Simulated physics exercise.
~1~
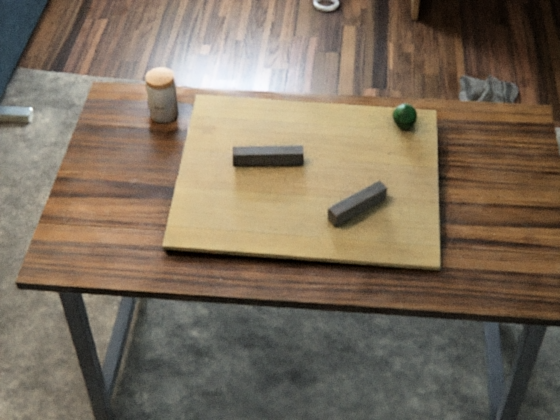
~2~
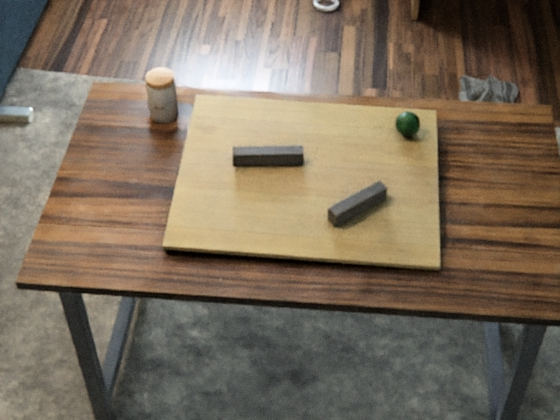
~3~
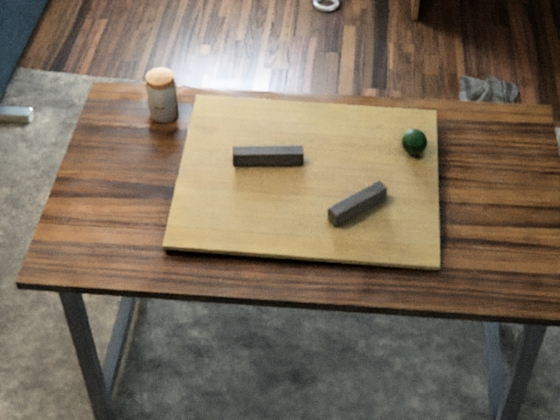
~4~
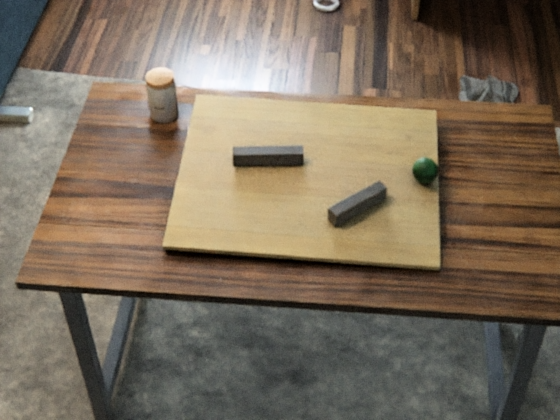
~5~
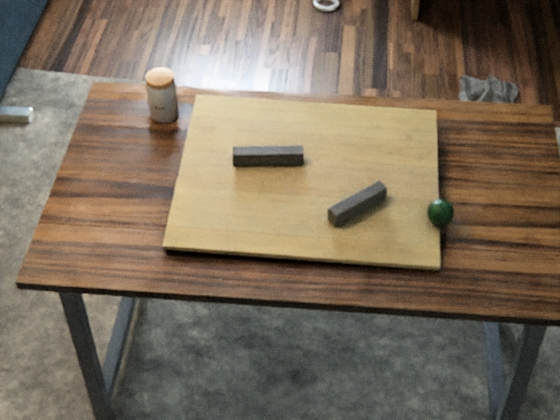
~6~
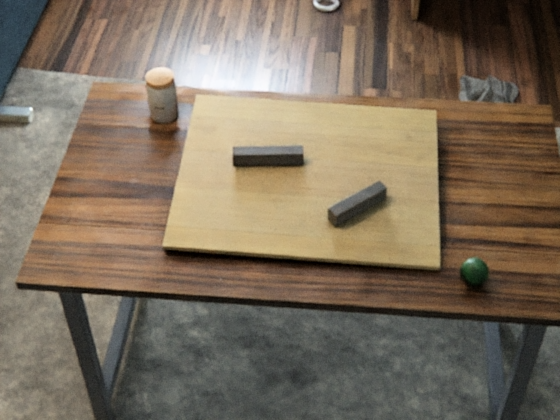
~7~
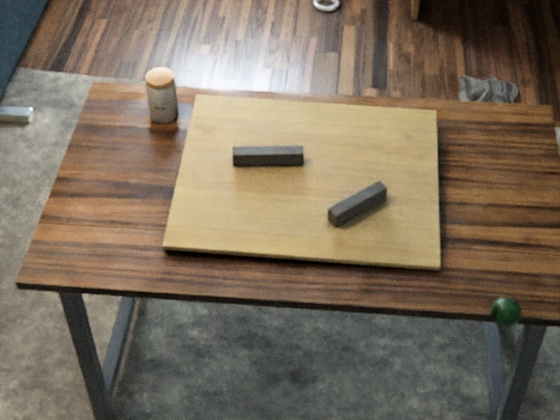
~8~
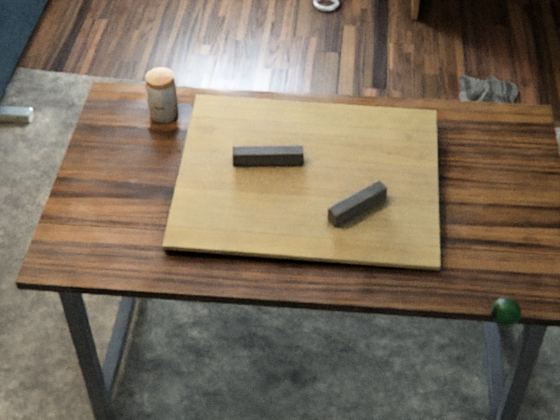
A green ball rolled down the right side of a pale board with two dark blocks on it, past both of them, then went off the board's right edge and across the wooden table, stopping at the table's front edge near the right corner.
